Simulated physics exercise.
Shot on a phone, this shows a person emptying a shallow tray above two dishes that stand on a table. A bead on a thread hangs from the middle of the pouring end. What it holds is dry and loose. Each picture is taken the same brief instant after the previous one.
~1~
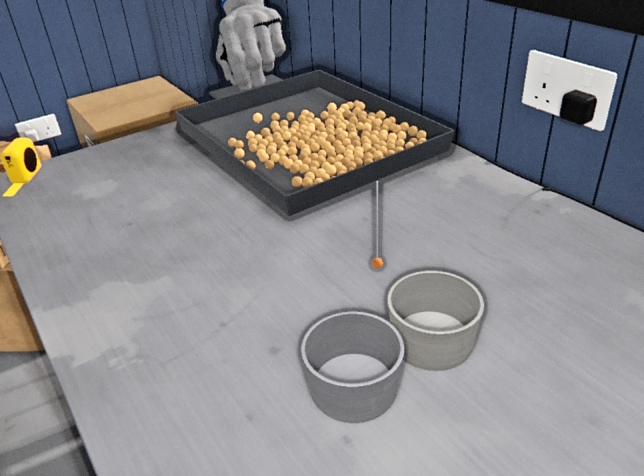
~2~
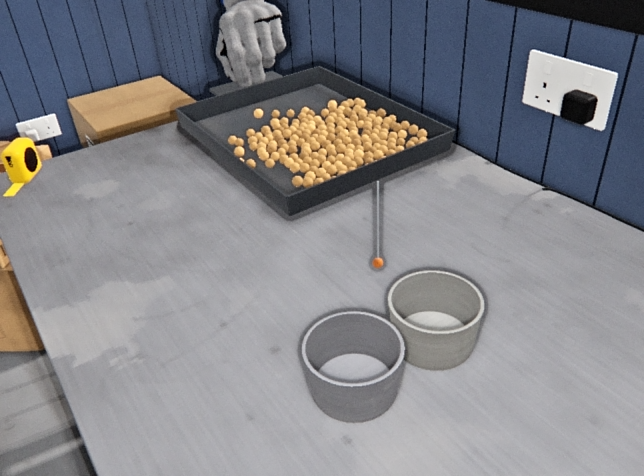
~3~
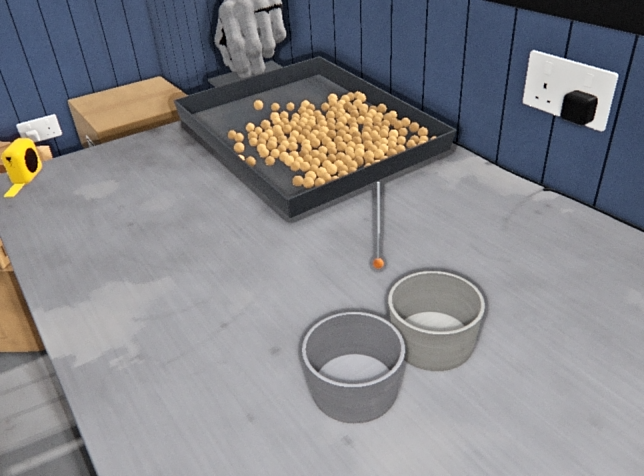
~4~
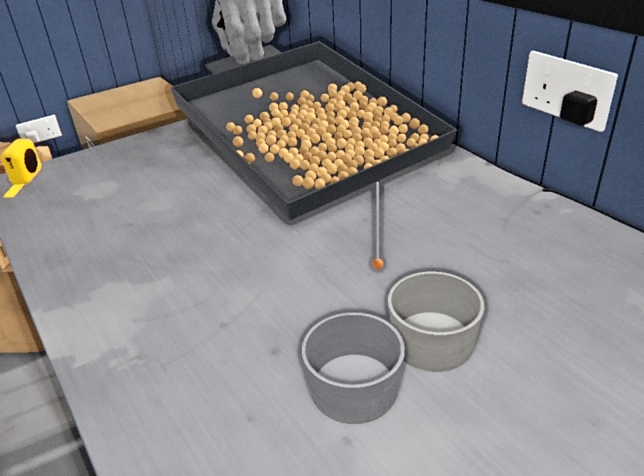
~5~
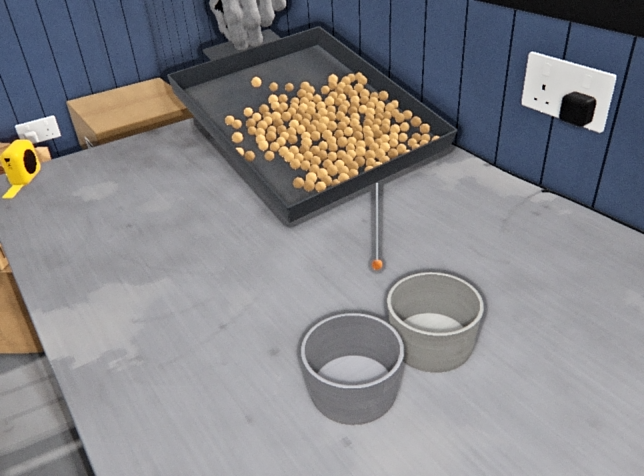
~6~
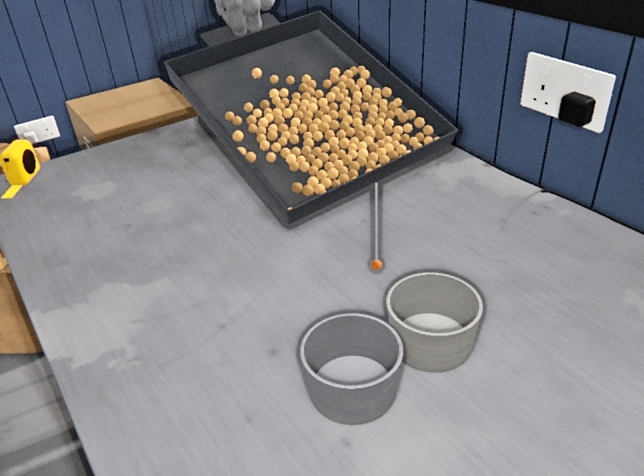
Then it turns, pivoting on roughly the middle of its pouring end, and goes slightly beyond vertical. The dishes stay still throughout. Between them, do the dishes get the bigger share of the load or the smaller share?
The bigger share.
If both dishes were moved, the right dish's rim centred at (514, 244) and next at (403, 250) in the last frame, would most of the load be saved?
Well, it comes to a lesser portion at first and a lesser portion after that.
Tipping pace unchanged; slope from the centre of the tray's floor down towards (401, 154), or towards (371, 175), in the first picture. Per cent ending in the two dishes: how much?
Roughly 10 percent, then 70 percent.
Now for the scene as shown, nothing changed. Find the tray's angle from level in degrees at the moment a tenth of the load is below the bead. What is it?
It is at around 95 degrees.
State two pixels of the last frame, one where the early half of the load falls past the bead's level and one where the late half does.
(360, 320) first, (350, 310) later.
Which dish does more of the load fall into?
Winning side: Left of the pair.
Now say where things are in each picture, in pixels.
In the first frame, corners of the pouring end at (287, 194) and (450, 130), level; middle of the load at (331, 140), round wooden beads; left dish at (384, 394); right dish at (466, 342); bead on its thread at (377, 263).
In the second frame, corners of the pouring end at (288, 194) and (451, 130), level; middle of the load at (331, 138).
In the third frame, corners of the pouring end at (289, 197) and (452, 130), tipped barely, lowest at the left corner; middle of the load at (331, 135).
In the fourth frame, corners of the pouring end at (289, 200) and (453, 129), tipped a little, lowest at the left corner; middle of the load at (331, 130).
In the fifth frame, corners of the pouring end at (289, 204) and (453, 130), tipped a little, lowest at the left corner; middle of the load at (332, 126).
In the sixth frame, corners of the pouring end at (289, 208) and (454, 129), tipped clearly, lowest at the left corner; middle of the load at (334, 125), nearly all on the move; left dish at (383, 396); right dish at (465, 344).
Soon, tray tipped steeply; nearly all on the tray; a stray few in the air.
A while on, tray tipped past a quarter turn; about a quarter on the tray; about a third in the left dish; a small part in the right dish; a small part outside both; about a quarter in the air.
Towards the end, tray tipped past a quarter turn; about half in the left dish; about a quarter in the right dish; about a quarter outside both.
Finally, tray tipped past a quarter turn; about half in the left dish; about a quarter in the right dish; about a quarter outside both.
